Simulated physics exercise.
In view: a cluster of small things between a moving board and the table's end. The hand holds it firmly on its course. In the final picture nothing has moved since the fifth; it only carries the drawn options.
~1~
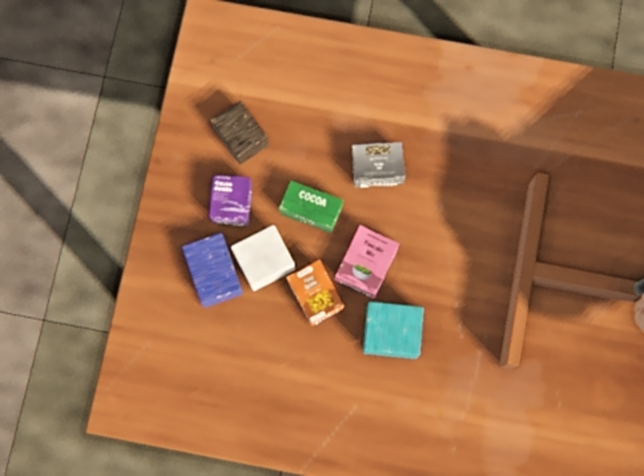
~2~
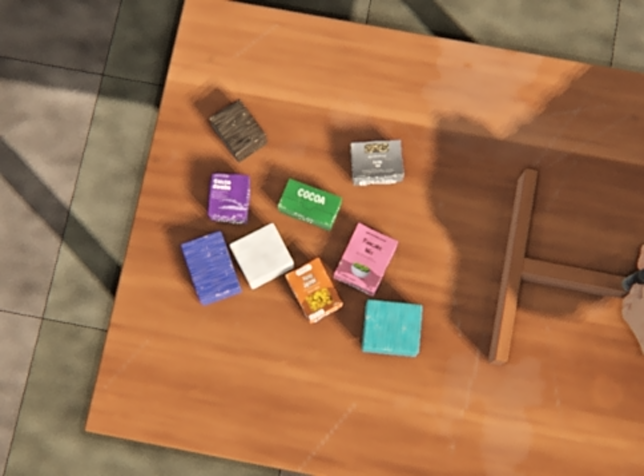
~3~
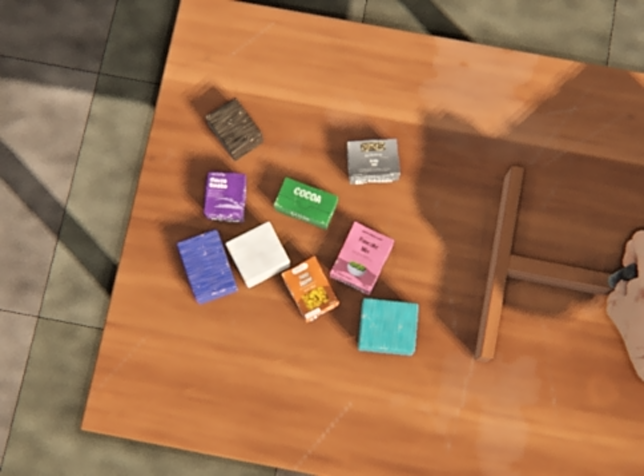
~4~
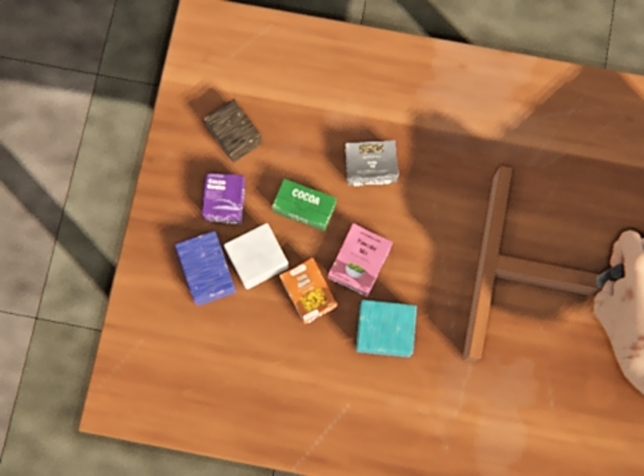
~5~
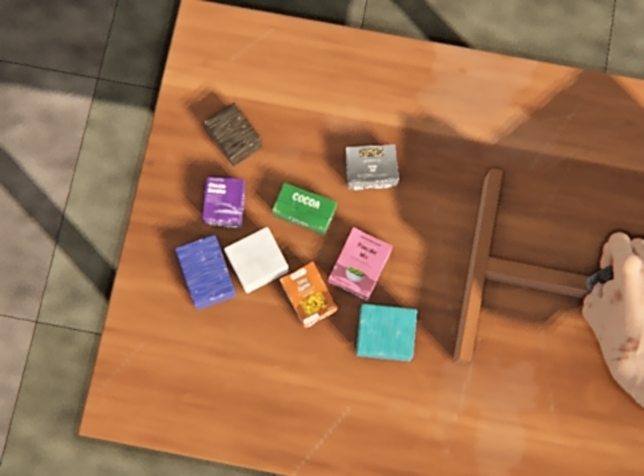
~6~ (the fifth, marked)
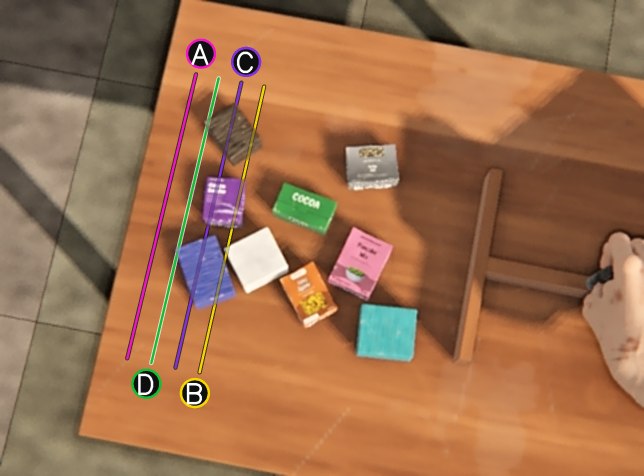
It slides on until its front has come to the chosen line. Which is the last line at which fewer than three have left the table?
As far as mark C.
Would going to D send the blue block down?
Yes.
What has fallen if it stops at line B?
The blue block.
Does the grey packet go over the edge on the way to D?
No.
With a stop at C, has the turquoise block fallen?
No.
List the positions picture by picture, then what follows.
The first frame shows turquoise block (393, 330); black block (240, 132); blue block (213, 270).
The second frame shows board (517, 263); grey packet (377, 163).
The third frame shows board (503, 260); pink packet (362, 258).
The fourth frame shows board (491, 260); white block (257, 257).
The fifth frame shows board (481, 262); turquoise block (386, 333); black block (234, 134); blue block (206, 272).
On the marked copy, A at (163, 212); B at (233, 225); C at (209, 221); D at (186, 216).
With C. Early on, board (382, 244); white block (253, 256); grey packet (364, 164).
Further on, board (285, 225); blue block (159, 260); purple box (201, 197).
At the end, board (211, 211); blue block over the edge; purple box over the edge; two fallen.
As for the rest, A drops six; B is within the limit but short; D drops five.
